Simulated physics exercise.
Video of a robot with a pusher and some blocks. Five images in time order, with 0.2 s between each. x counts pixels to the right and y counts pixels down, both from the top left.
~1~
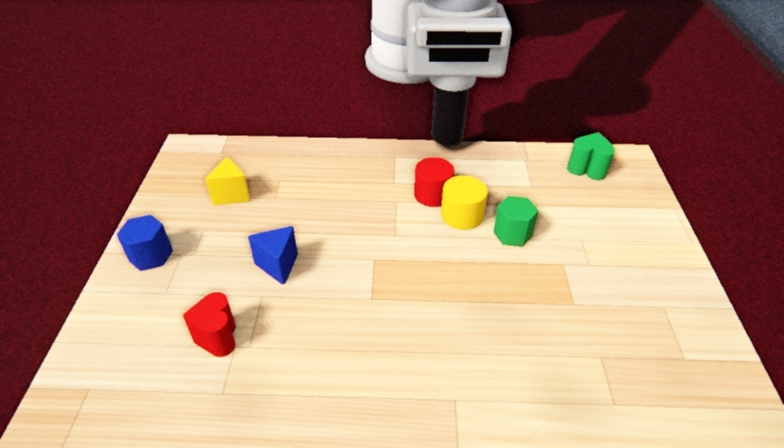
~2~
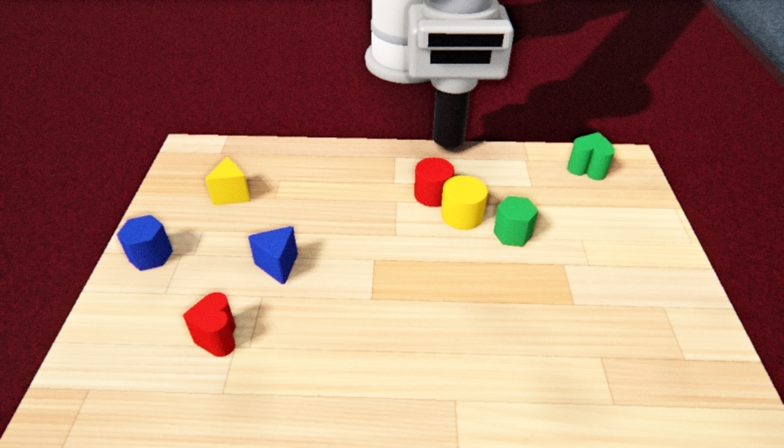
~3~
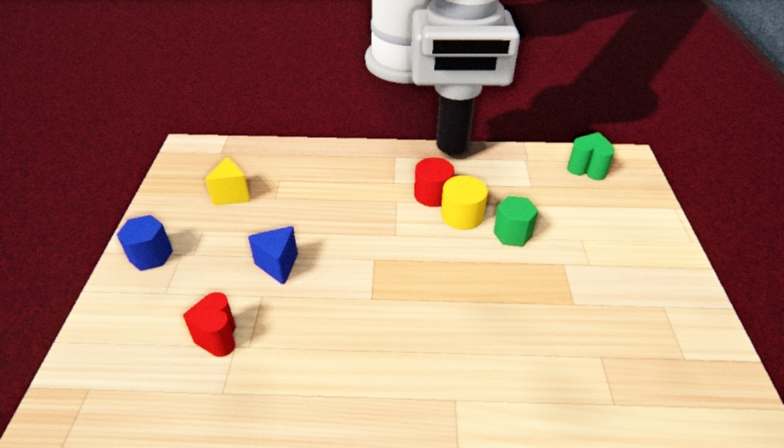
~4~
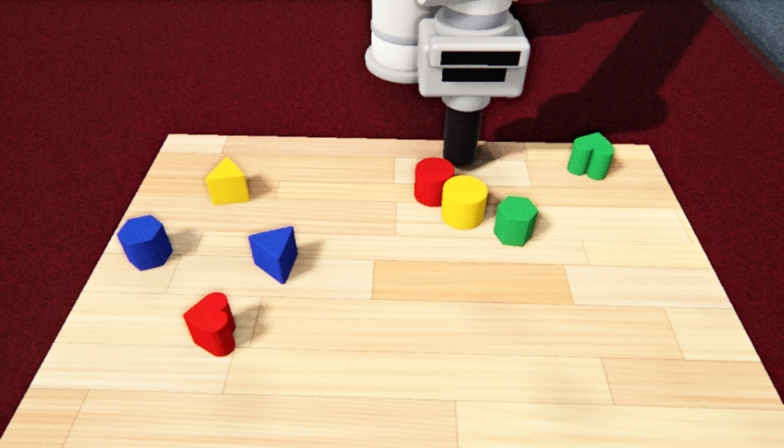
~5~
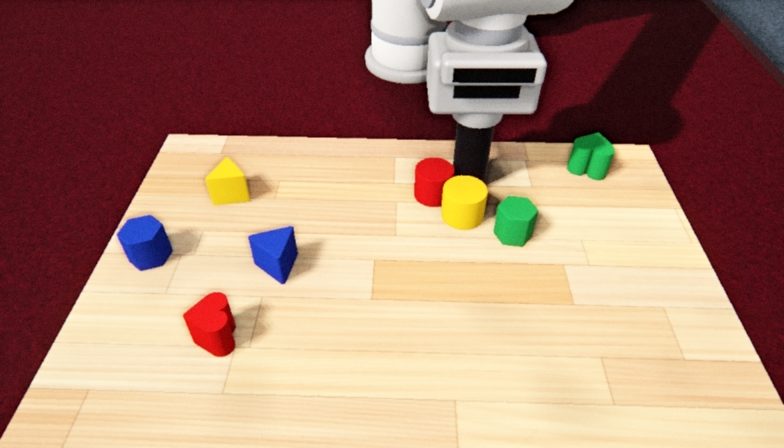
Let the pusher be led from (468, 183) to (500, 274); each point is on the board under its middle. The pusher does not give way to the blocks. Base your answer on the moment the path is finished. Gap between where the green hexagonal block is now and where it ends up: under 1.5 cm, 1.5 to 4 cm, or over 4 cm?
Answer: 1.5 to 4 cm.
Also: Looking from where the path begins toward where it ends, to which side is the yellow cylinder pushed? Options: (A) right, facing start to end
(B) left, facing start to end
It's A.
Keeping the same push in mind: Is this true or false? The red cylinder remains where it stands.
My answer: True.
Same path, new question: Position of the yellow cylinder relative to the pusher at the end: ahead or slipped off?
Slipped loose.
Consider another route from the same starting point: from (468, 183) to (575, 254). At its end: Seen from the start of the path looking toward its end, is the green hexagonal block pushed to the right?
Answer: Yes.
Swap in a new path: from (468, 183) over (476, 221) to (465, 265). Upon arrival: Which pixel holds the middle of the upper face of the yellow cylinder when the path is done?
My best guess is (427, 248).
What follows on the original path. One third of the way, pusher at (480, 201); yellow cylinder at (463, 206).
Two thirds of the way, pusher at (490, 232); yellow cylinder at (455, 226); green hexagonal block at (534, 220), turned 45° anticlockwise.
At the end, pusher at (502, 265); red cylinder not moved; yellow cylinder at (454, 230); green hexagonal block at (538, 224), turned 70° anticlockwise.
